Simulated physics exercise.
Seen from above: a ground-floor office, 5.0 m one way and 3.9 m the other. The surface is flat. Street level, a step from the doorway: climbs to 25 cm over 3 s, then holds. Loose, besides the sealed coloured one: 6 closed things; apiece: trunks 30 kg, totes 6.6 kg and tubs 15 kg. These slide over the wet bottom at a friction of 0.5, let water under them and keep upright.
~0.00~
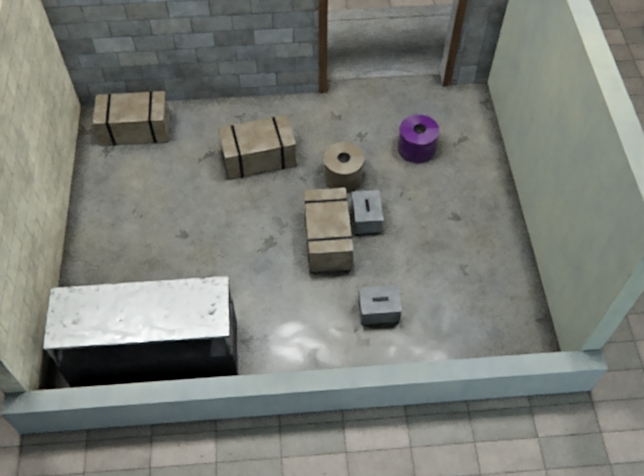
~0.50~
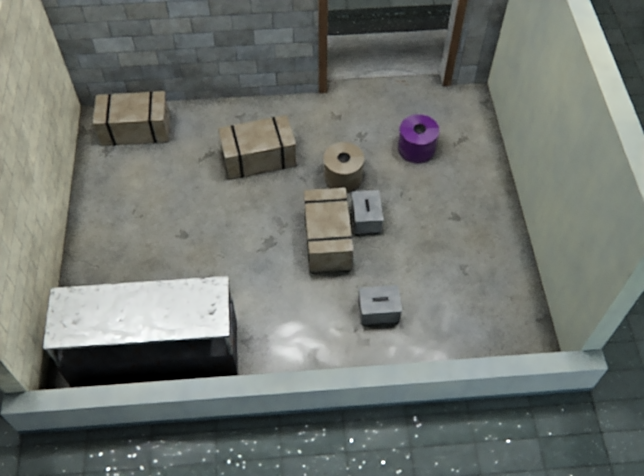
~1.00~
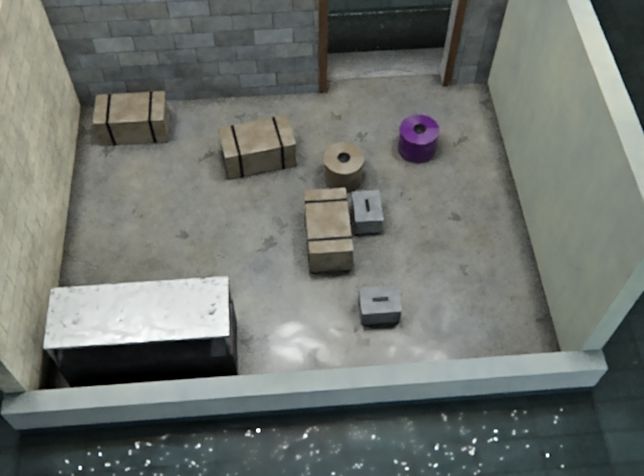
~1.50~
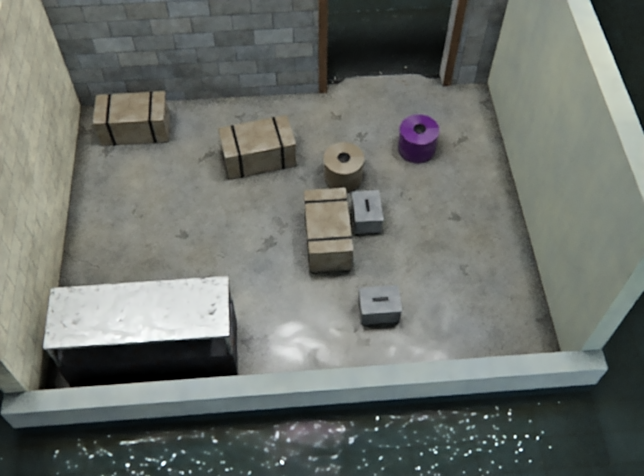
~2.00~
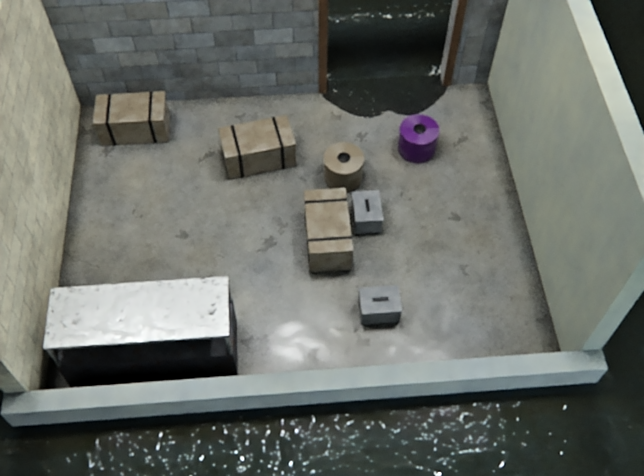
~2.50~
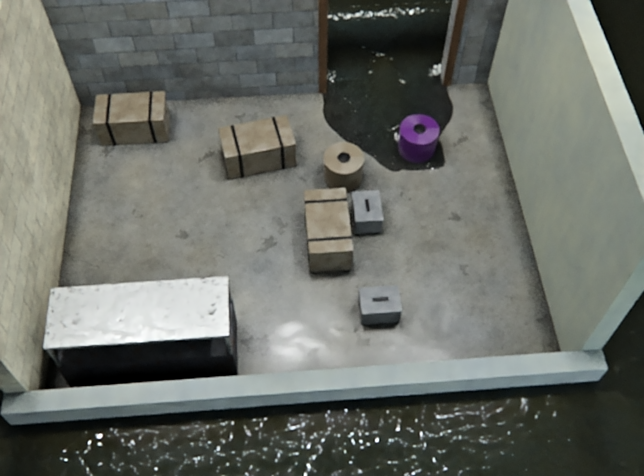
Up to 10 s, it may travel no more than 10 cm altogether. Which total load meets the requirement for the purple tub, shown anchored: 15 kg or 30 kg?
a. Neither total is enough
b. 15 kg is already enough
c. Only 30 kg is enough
Neither total is enough.
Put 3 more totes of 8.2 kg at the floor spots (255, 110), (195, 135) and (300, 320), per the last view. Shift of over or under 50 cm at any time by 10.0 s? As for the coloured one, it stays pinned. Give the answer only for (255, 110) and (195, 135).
The first comes out below the threshold, the second below the threshold.
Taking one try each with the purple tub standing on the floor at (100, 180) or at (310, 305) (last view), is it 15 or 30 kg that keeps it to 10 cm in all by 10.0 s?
In turn: Only the heavier mass works; only the heavier mass works.
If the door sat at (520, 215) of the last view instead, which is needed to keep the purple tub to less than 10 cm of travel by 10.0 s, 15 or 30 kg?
In that case only the larger load is enough.
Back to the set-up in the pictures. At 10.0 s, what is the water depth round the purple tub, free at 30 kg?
About 14 cm.
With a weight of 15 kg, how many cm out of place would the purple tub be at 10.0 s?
I'd put it at roughly 250 cm.
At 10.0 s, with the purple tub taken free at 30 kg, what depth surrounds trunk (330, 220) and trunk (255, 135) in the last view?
About 13 and 4 cm.
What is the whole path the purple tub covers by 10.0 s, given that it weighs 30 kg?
60 cm.
After 3.5 s the purple tub would be 43 cm from its start with 15 kg and 4 cm from its start with 30 kg; 9 cm of water round it then.
After 4.5 s the purple tub would be 117 cm from its start with 15 kg and 34 cm from its start with 30 kg; 7 cm of water round it then.
After 7.0 s the purple tub would be 217 cm from its start with 15 kg and 36 cm from its start with 30 kg; 8 cm of water round it then.
After 10.0 s the purple tub would be 249 cm from its start with 15 kg and 56 cm from its start with 30 kg; 14 cm of water round it then.
